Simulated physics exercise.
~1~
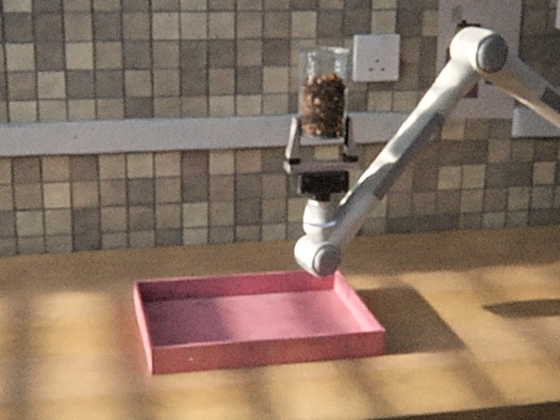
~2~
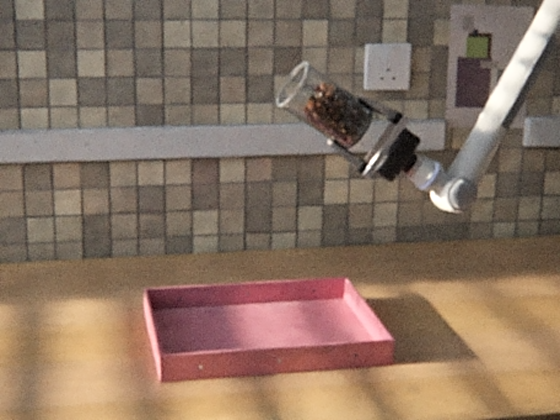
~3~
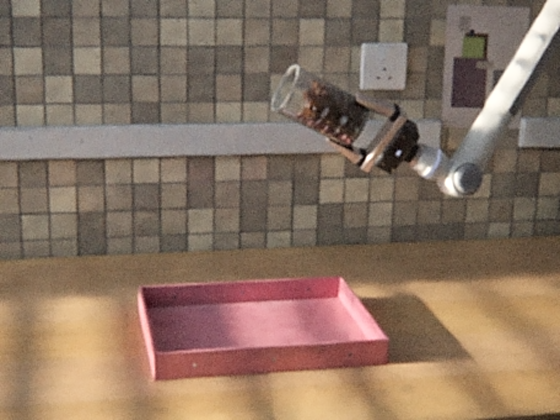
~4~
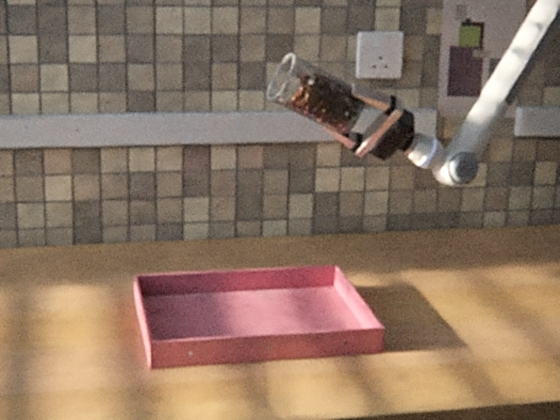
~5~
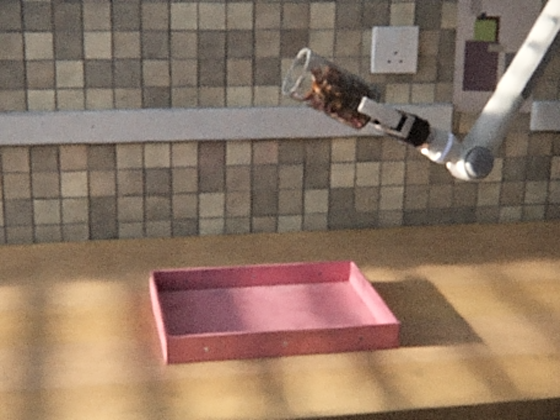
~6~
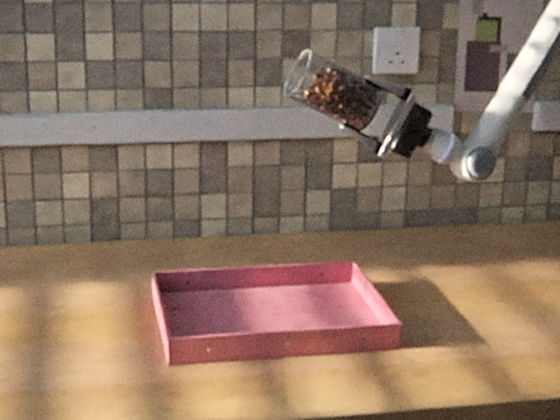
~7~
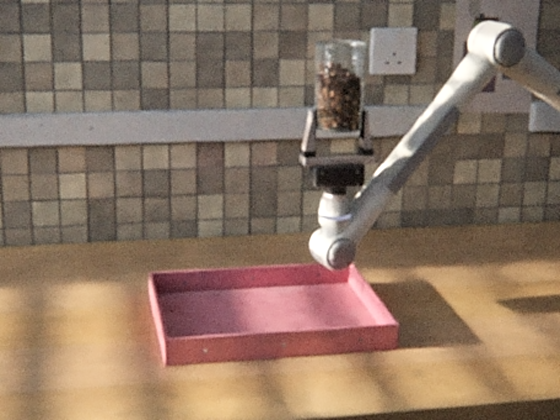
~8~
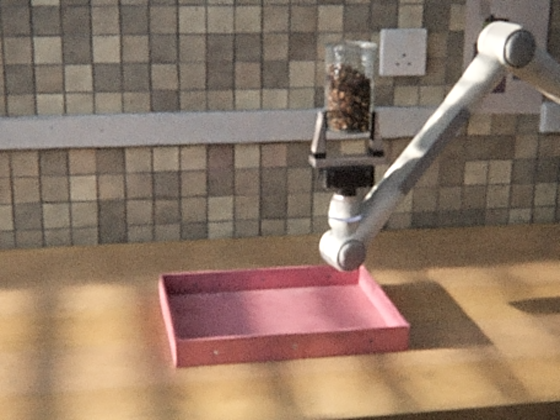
To begin with, a robotic arm holds a clear cup partly filled with small brown pellets upright above a wooden table, where a shallow pink tray sits against a backdrop of tiled wall. The arm then swings the cup over to the left until it leans steeply, its open mouth pointing up and to the left. It keeps the cup at that slant while the gripper rolls it around its length, and the pellets stay heaped inside. Finally, the arm brings the cup upright again and holds it still, with the pellets inside and the tray looking empty.
